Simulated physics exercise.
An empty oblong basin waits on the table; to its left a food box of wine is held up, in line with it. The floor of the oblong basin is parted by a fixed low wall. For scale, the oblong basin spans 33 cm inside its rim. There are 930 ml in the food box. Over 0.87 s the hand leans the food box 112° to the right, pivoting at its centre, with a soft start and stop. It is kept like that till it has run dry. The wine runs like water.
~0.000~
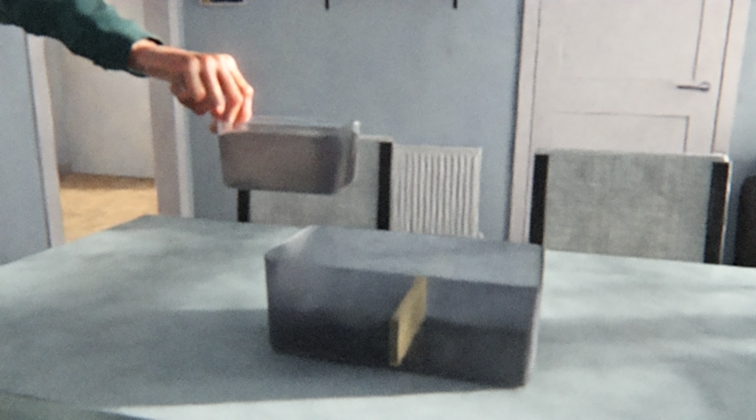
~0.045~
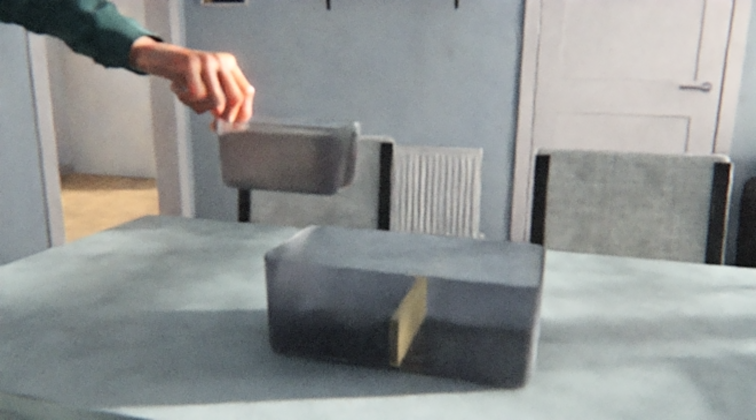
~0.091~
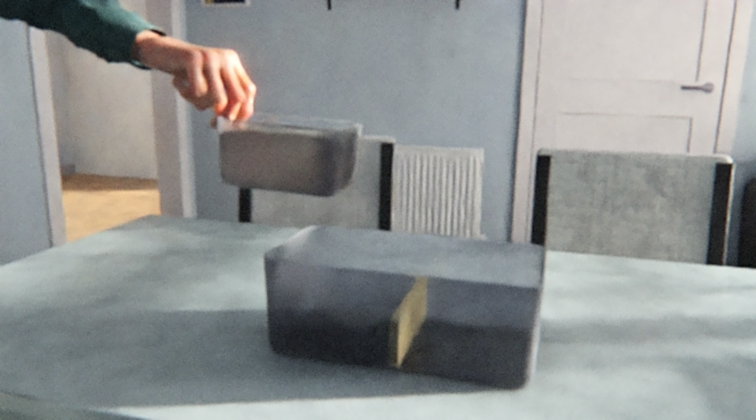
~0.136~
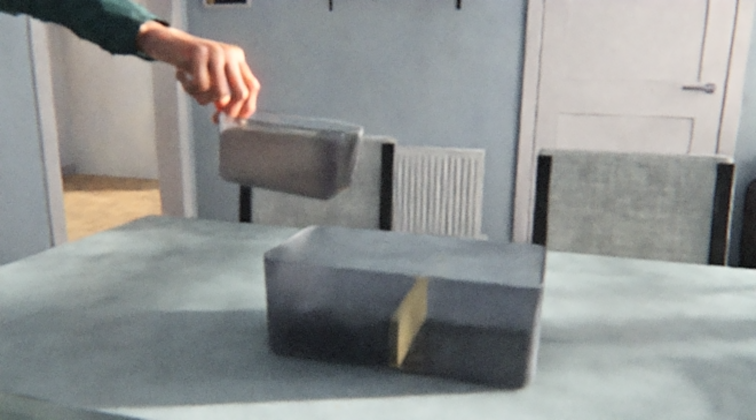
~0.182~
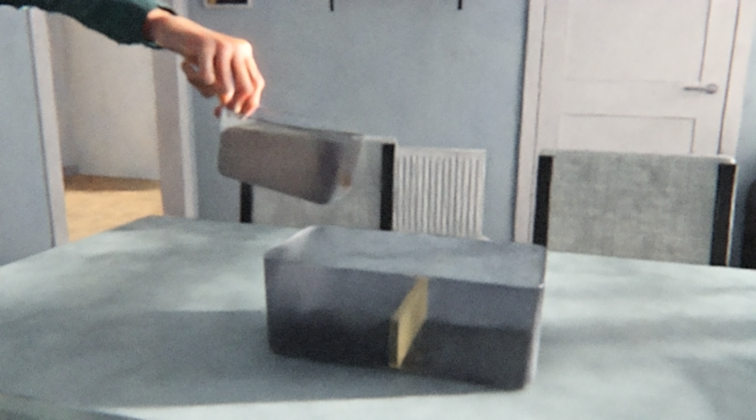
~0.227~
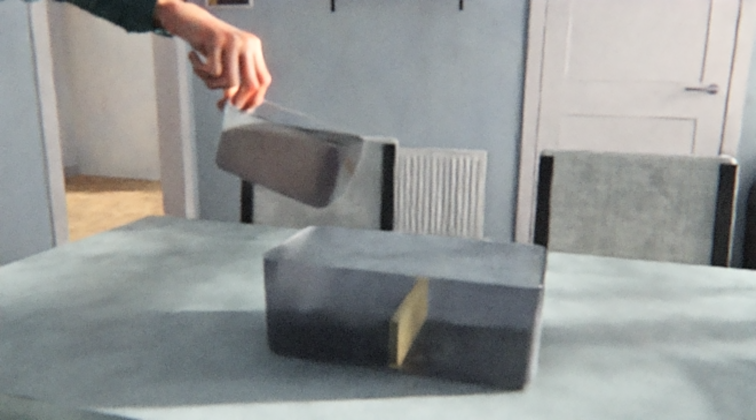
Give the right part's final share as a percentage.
Roughly 26 per cent is past the wall.
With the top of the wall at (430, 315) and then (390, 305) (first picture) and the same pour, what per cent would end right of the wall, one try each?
First 15, then 60 per cent.
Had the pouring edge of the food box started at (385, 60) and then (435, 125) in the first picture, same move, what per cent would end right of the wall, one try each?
In turn about 75 and 90 per cent.
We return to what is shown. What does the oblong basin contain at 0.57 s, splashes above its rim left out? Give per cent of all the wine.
Some 34 per cent.
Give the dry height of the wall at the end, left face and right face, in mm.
Some 32 mm on the left and 48 mm on the right.
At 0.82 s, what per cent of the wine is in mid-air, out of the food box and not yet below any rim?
Some 4 per cent.
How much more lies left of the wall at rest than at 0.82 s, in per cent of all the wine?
About 4 per cent.
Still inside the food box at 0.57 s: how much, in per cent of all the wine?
About 32 per cent.
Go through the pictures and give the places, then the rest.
The first frame shows tilt 0°; pouring edge (351, 126); surface from (236, 129) to (351, 134); the oblong basin's rim runs from (288, 241) to (543, 266); the wall's top is at (410, 297).
The second frame shows tilt 1°; pouring edge (351, 126); surface from (236, 129) to (351, 135).
The third frame shows tilt 3°; pouring edge (352, 129); surface from (236, 127) to (352, 136).
The fourth frame shows tilt 7°; pouring edge (354, 133); surface from (237, 126) to (353, 137).
The fifth frame shows tilt 12°; pouring edge (355, 139); surface from (239, 126) to (355, 138).
The sixth frame shows tilt 18°; pouring edge (356, 147); surface from (240, 127) to (355, 142); 1 per cent is over the edge.
Then, 0.57 s in, the tilt is 82° and 32 per cent is still to pour, 19 is left of the wall and 15 right of it.
Then, 0.82 s in, the tilt is 111° and 4 per cent is still to pour, 67 is left of the wall and 25 right of it.
Then, 1.08 s in, the tilt is 112° and 0 per cent is still to pour, 71 is left of the wall and 26 right of it.
Then, 1.37 s in, the tilt is 112° and 0 per cent is still to pour, 71 is left of the wall and 26 right of it.
Finally, 71 per cent lies left of the wall, 26 right of it and 4 outside.
